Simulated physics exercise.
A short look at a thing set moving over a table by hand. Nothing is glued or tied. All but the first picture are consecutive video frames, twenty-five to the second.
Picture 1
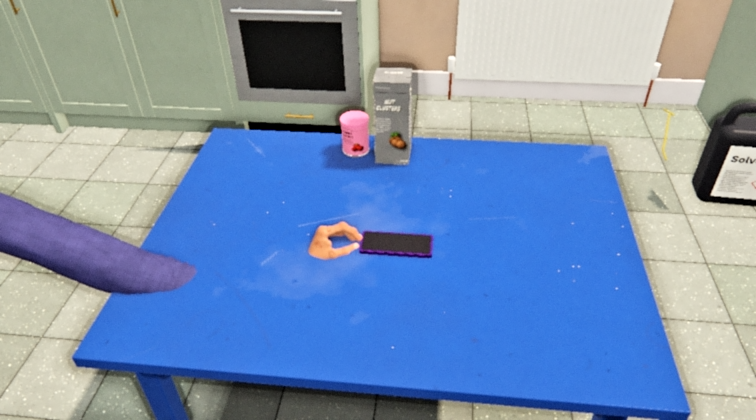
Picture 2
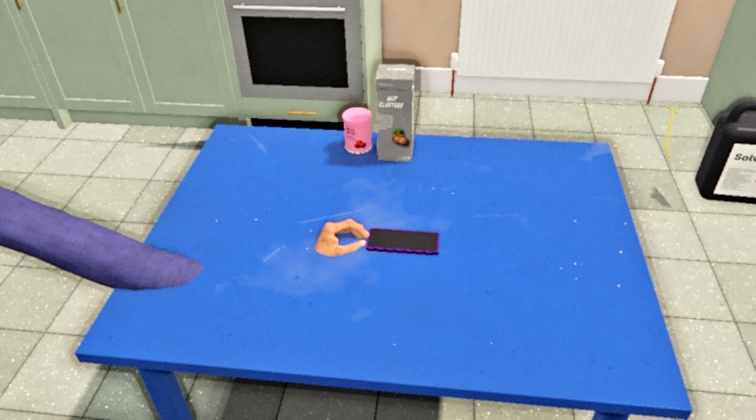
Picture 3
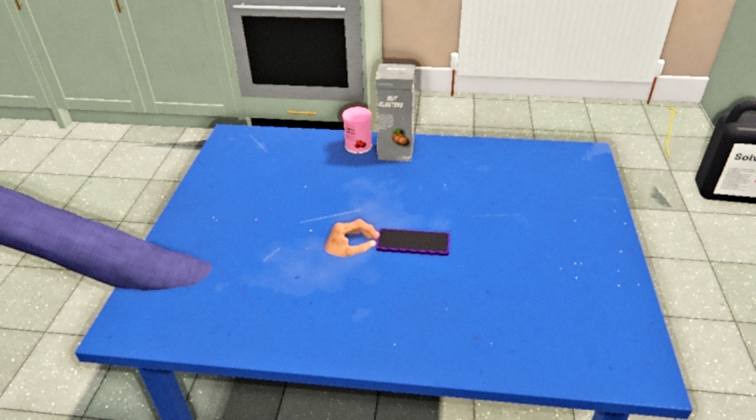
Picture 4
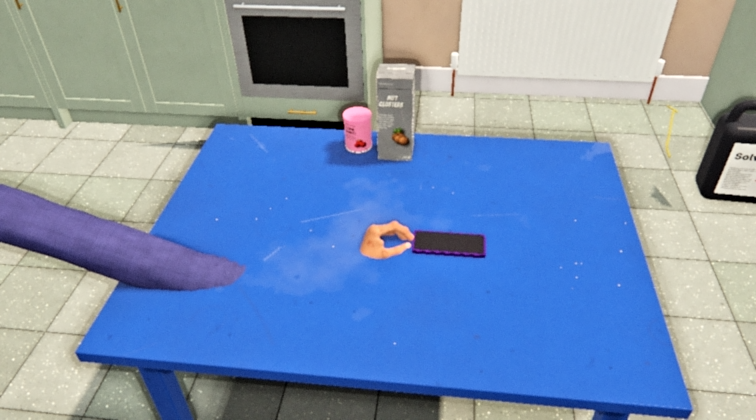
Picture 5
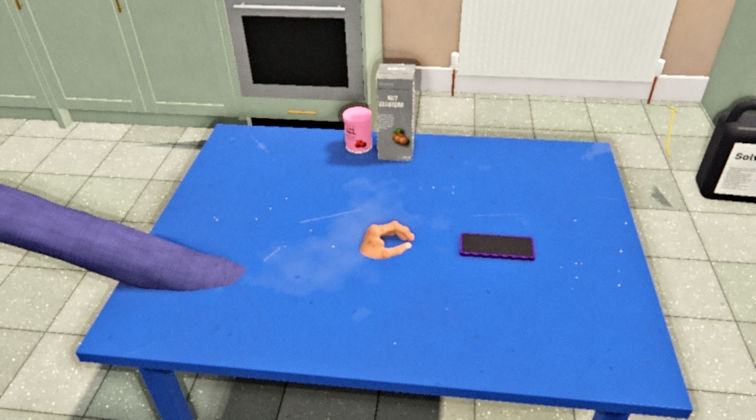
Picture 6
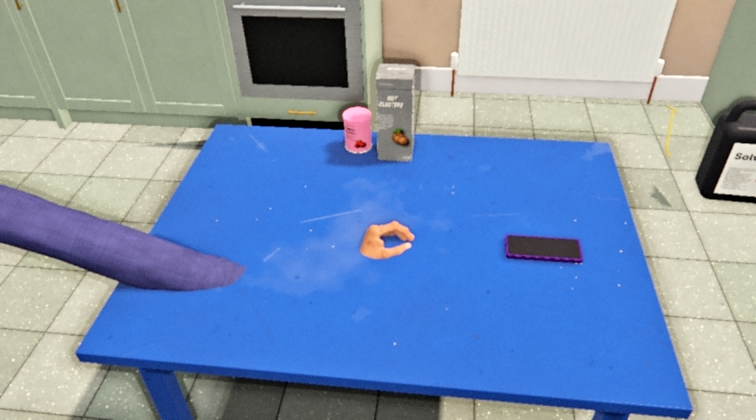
To begin with, a hand at the end of a purple-sleeved arm touches the left end of a purple phone lying on a blue table, near a pink cup and a grey box. The hand pushes the phone to the right, then stays behind while the phone slides on alone across the tabletop.
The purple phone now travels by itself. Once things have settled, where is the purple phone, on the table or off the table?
The purple phone drops to the floor.
Then, 0.10 s later than the last frame, purple phone now off the table.
Then, 0.30 s later than the last frame, things are still on the move.
Then, 0.50 s later than the last frame, as before.
When it is over, off the table, purple phone.
